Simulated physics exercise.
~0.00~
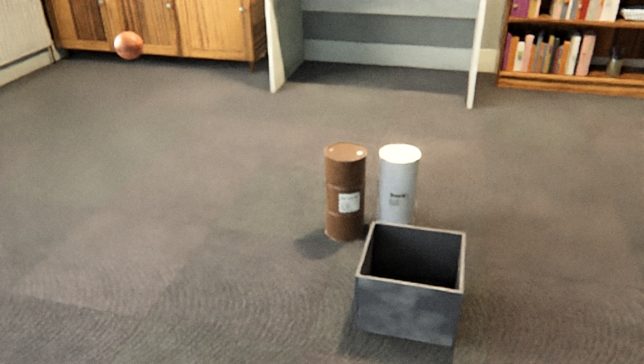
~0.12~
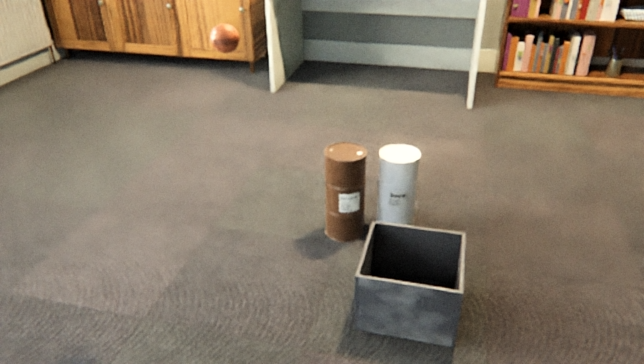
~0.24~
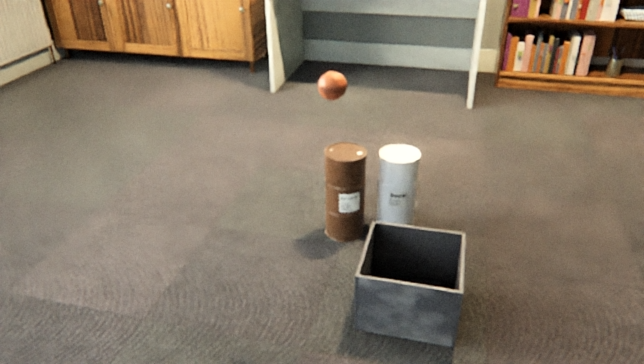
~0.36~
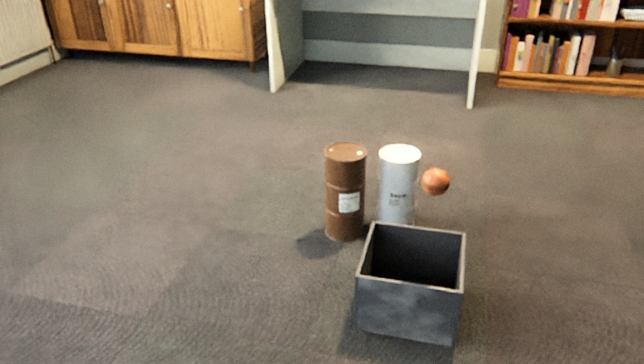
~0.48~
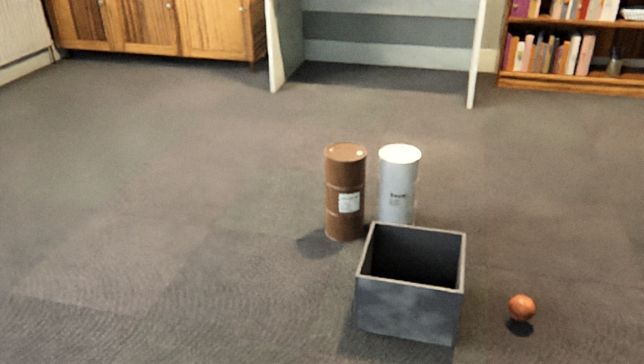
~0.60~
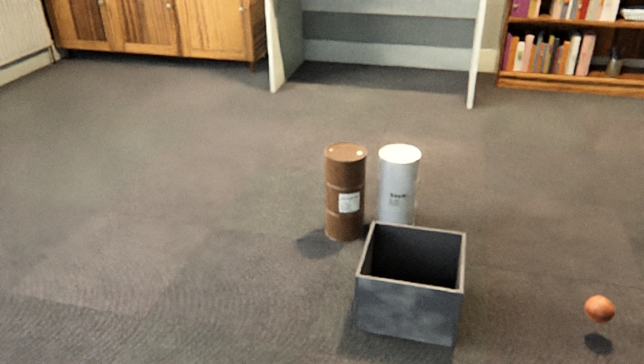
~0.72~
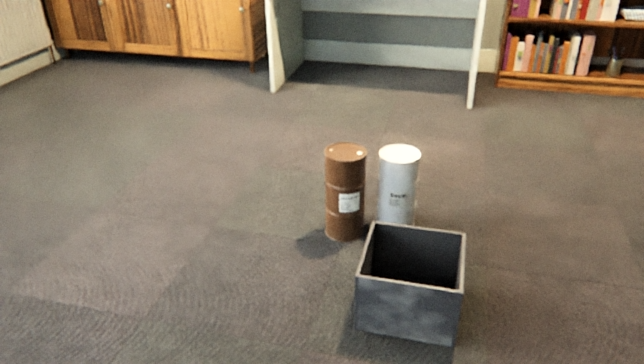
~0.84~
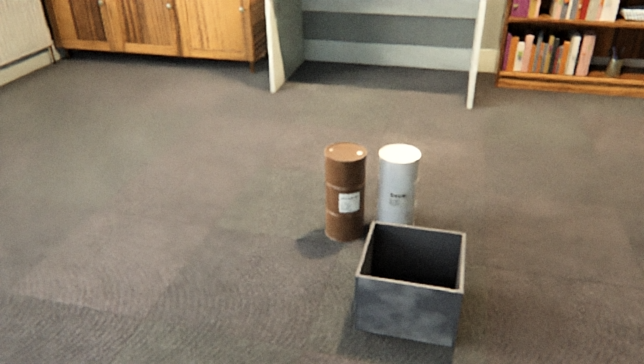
To begin with, an orange ball is in the air at the upper left of a carpeted room, where an empty dark box stands in front of a brown canister and a white canister. The ball sails right past the wooden cabinets, then arcs downward above the canisters. It drops past the right side of the white canister and misses the box, coming down to the floor on its right. It then hops farther right and leaves the view. The box remains empty, and both canisters stand where they were.
